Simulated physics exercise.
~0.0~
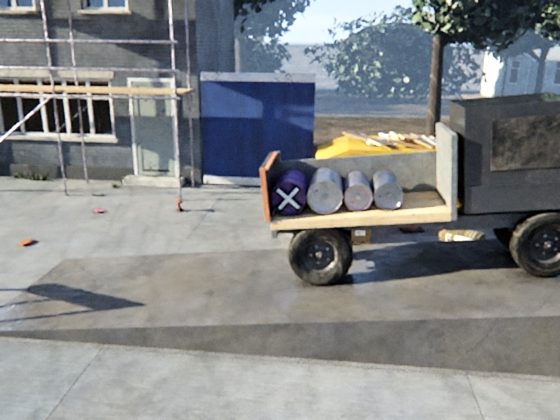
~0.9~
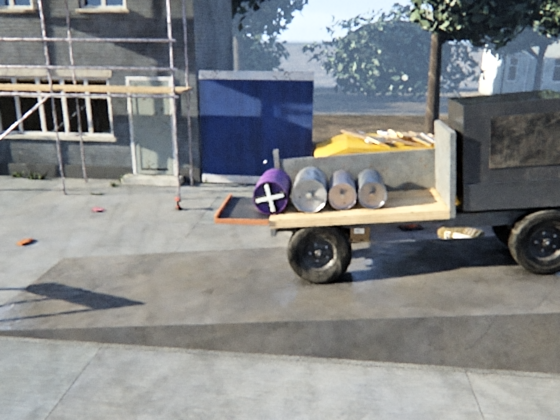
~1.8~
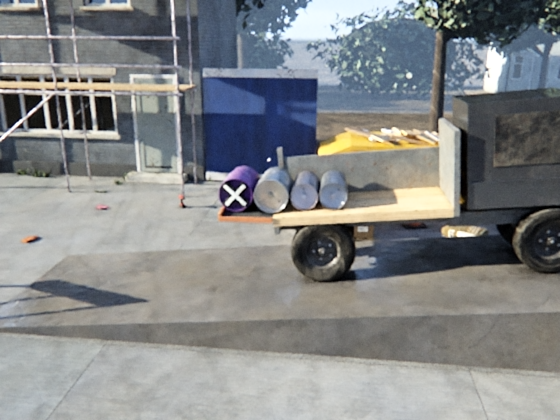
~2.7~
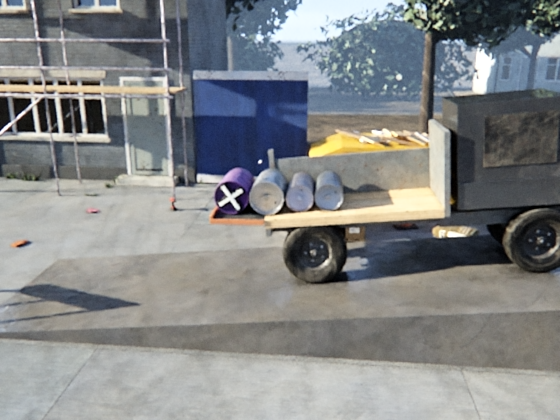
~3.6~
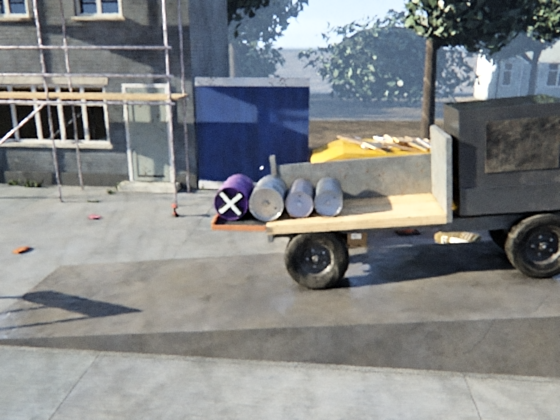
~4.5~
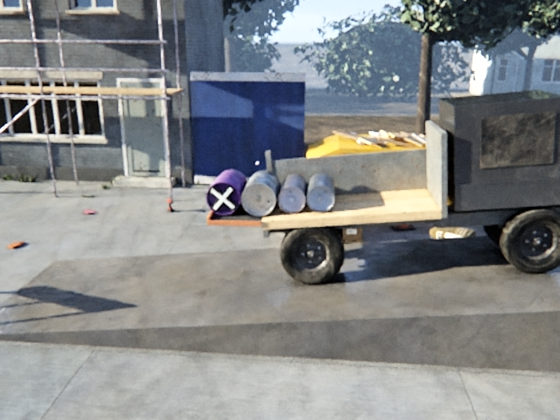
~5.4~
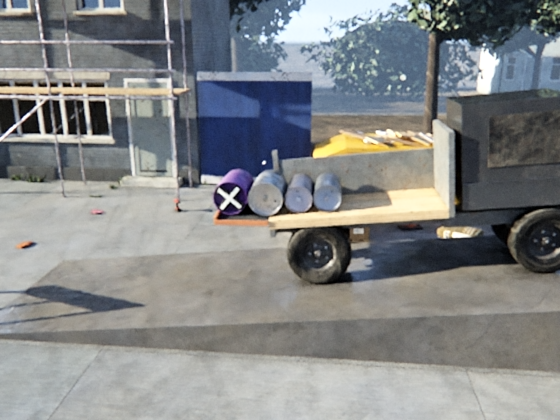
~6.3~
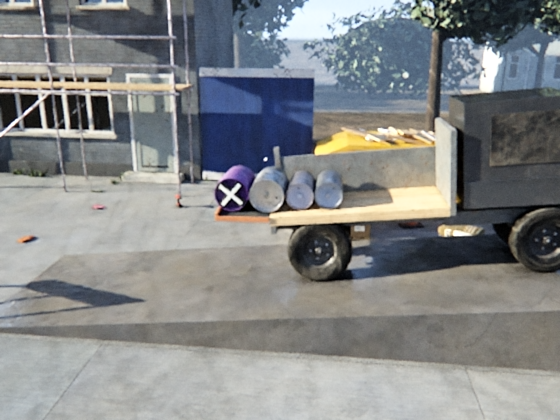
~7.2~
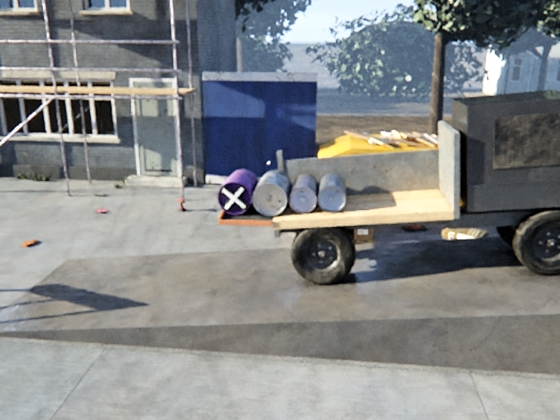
Parked pick-up dropping its tailgate, four kegs rolling left until the white-crossed purple one stops on the gate, none falling off.
